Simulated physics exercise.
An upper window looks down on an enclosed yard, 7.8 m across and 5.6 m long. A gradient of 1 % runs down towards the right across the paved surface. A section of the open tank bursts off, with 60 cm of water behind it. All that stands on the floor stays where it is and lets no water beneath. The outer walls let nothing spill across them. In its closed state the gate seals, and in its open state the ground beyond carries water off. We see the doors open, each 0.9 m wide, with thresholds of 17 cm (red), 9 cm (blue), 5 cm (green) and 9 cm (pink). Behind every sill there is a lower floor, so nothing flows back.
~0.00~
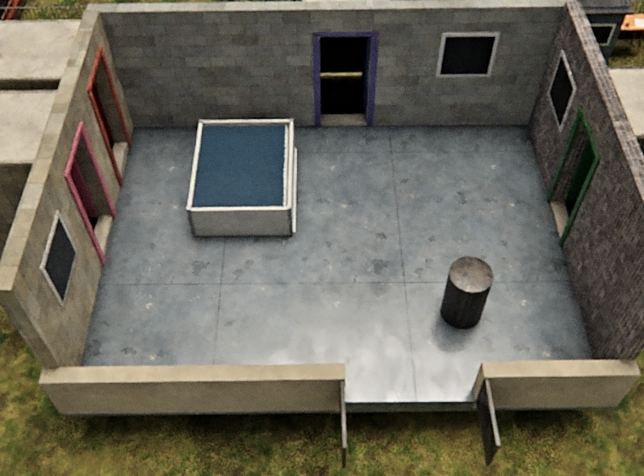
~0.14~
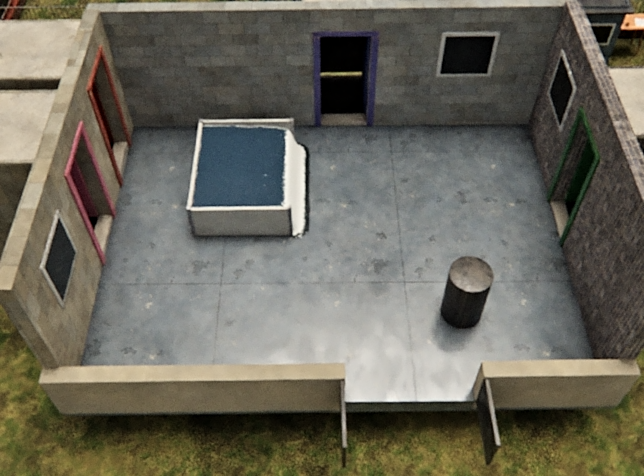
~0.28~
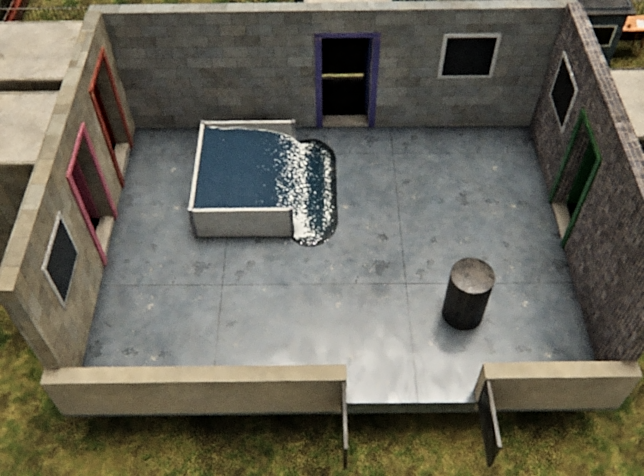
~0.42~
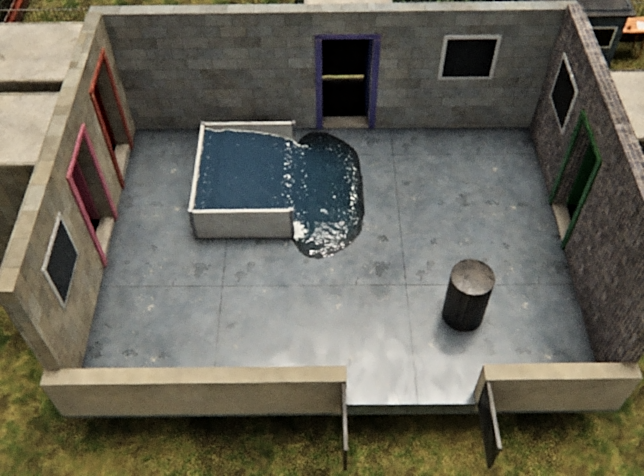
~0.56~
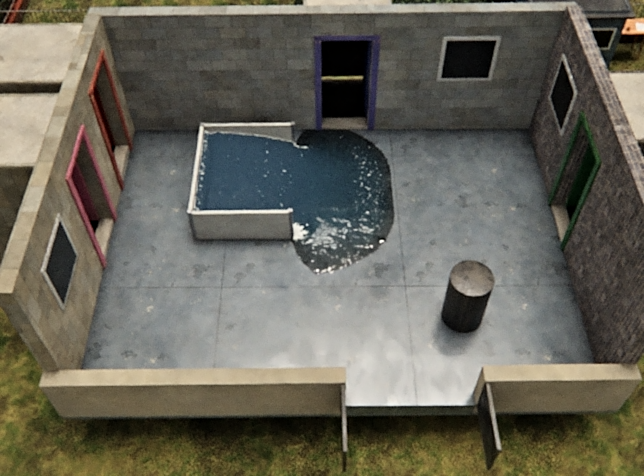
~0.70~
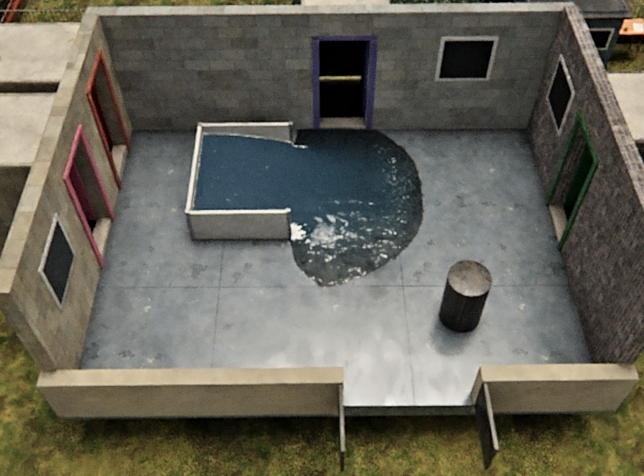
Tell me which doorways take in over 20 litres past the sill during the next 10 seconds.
One by one: Red door: Limit unbroken. Blue door: Limit unbroken. Green door: Limit broken. Pink door: Limit unbroken.
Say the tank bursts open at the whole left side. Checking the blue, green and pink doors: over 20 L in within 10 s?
Door by door - blue: Within bounds, green: Within bounds, pink: Out of bounds.
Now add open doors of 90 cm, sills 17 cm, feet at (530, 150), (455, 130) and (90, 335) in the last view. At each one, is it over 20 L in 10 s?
Check each in turn: The first succeeds, the second fails, the third fails.
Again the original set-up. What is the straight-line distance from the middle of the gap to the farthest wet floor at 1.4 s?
Roughly 4.6 metres out.
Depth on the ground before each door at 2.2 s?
Readings (cm): Red = 0; blue = 8; green = 16; pink = 0.
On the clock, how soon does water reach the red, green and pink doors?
Arrival: Red not within the 10 s, green 1.5 s, pink not in the 10 s.
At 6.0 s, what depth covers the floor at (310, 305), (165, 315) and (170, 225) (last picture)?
Reading - approx. 0 / 0 / 0 cm.
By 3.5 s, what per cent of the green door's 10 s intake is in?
About 60%.
After 1.4 s water covers 40 % of the floor and is deepest (22 cm) near (298, 213); red door not reached, blue door 10 cm at the sill, 0 L in, green door not reached, pink door not reached.
After 2.2 s water covers 45 % of the floor and is deepest (41 cm) near (518, 129); red door not reached, blue door 8 cm at the sill, 6 L in, green door 16 cm at the sill, 46 L in, pink door not reached.
After 3.5 s water covers 50 % of the floor and is deepest (24 cm) near (475, 142); red door not reached, blue door 6 cm at the sill, 8 L in, green door 18 cm at the sill, 162 L in, pink door not reached.
After 6.0 s water covers 55 % of the floor and is deepest (20 cm) near (551, 389); red door not reached, blue door 3 cm at the sill, 8 L in, green door 9 cm at the sill, 233 L in, pink door not reached.
After 10.0 s water covers 85 % of the floor and is deepest (10 cm) near (588, 388); red door not reached, blue door 3 cm at the sill, 8 L in, green door 9 cm at the sill, 262 L in, pink door not reached.
